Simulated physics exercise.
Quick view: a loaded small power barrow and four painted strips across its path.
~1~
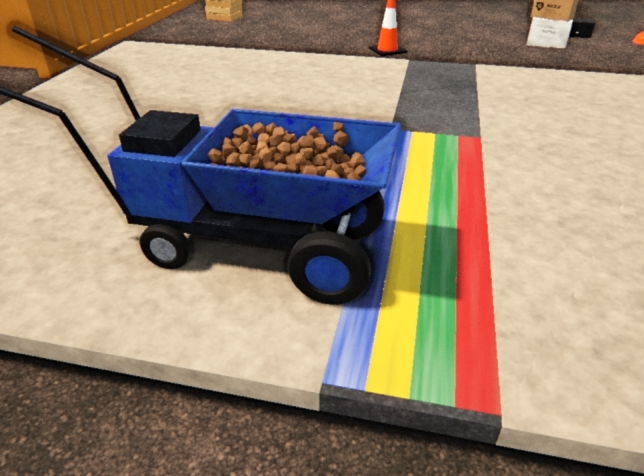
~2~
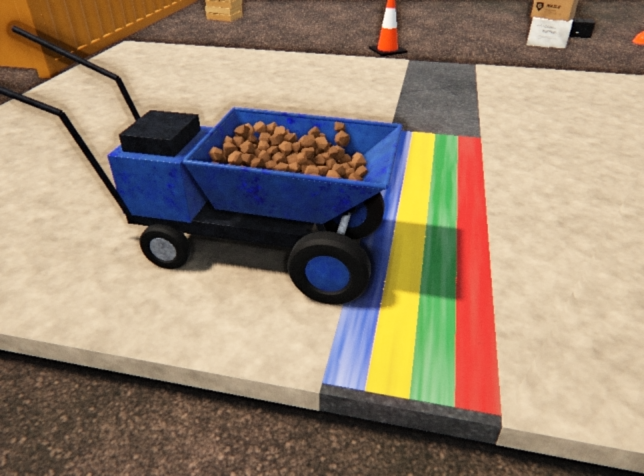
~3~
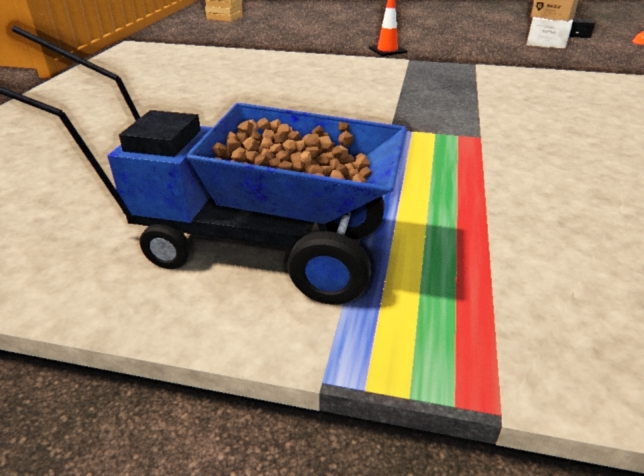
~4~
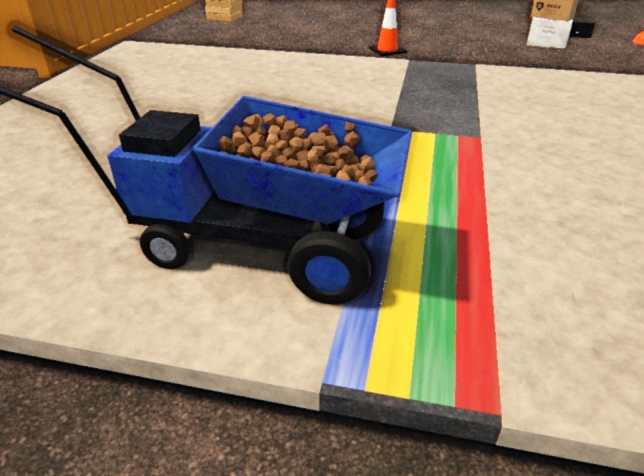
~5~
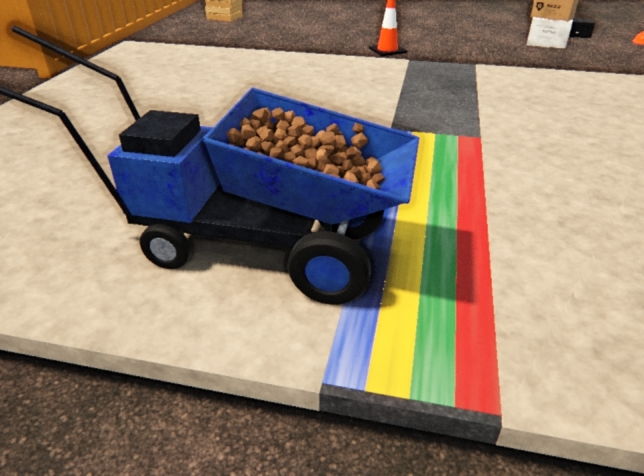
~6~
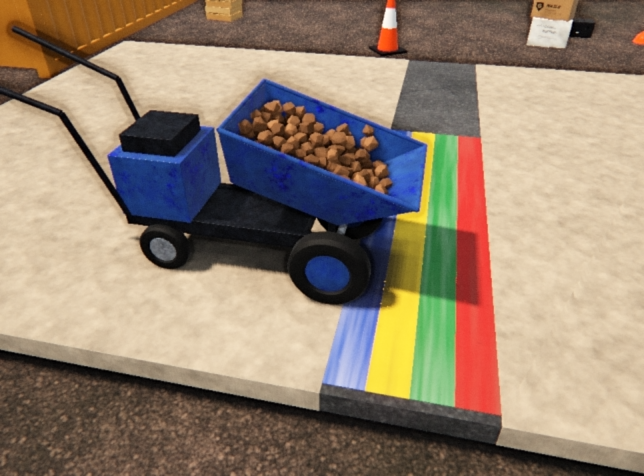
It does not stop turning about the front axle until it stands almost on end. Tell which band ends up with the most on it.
The most ends up on red.
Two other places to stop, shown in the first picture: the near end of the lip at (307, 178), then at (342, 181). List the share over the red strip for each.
First try: Some 20 %; second try: 30 %.
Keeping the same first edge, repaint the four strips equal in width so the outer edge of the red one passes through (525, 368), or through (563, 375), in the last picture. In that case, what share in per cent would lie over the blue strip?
First case 0 per cent, second case 0 per cent.
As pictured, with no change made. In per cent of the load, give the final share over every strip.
Blue strip about 0 per cent, yellow strip about 0 per cent, green strip about 5 per cent, red strip about 35 per cent.
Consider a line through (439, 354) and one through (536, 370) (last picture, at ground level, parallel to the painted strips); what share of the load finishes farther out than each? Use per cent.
Estimate: 80 % and 20 %, respectively.
Shortly afterwards, skip tipped steeply; the whole lot in the skip.
Next, skip tipped right over; near two thirds in the skip; a little over the green strip; near a quarter over the red strip; only a few off the paint.
Some moments later, skip tipped right over; near a quarter in the skip; a little over the green strip; near a third over the red strip; near a third off the paint.
In the end, skip tipped right over; near a quarter in the skip; none at all over the blue strip; none at all over the yellow strip; a little over the green strip; near a third over the red strip; near a third off the paint.
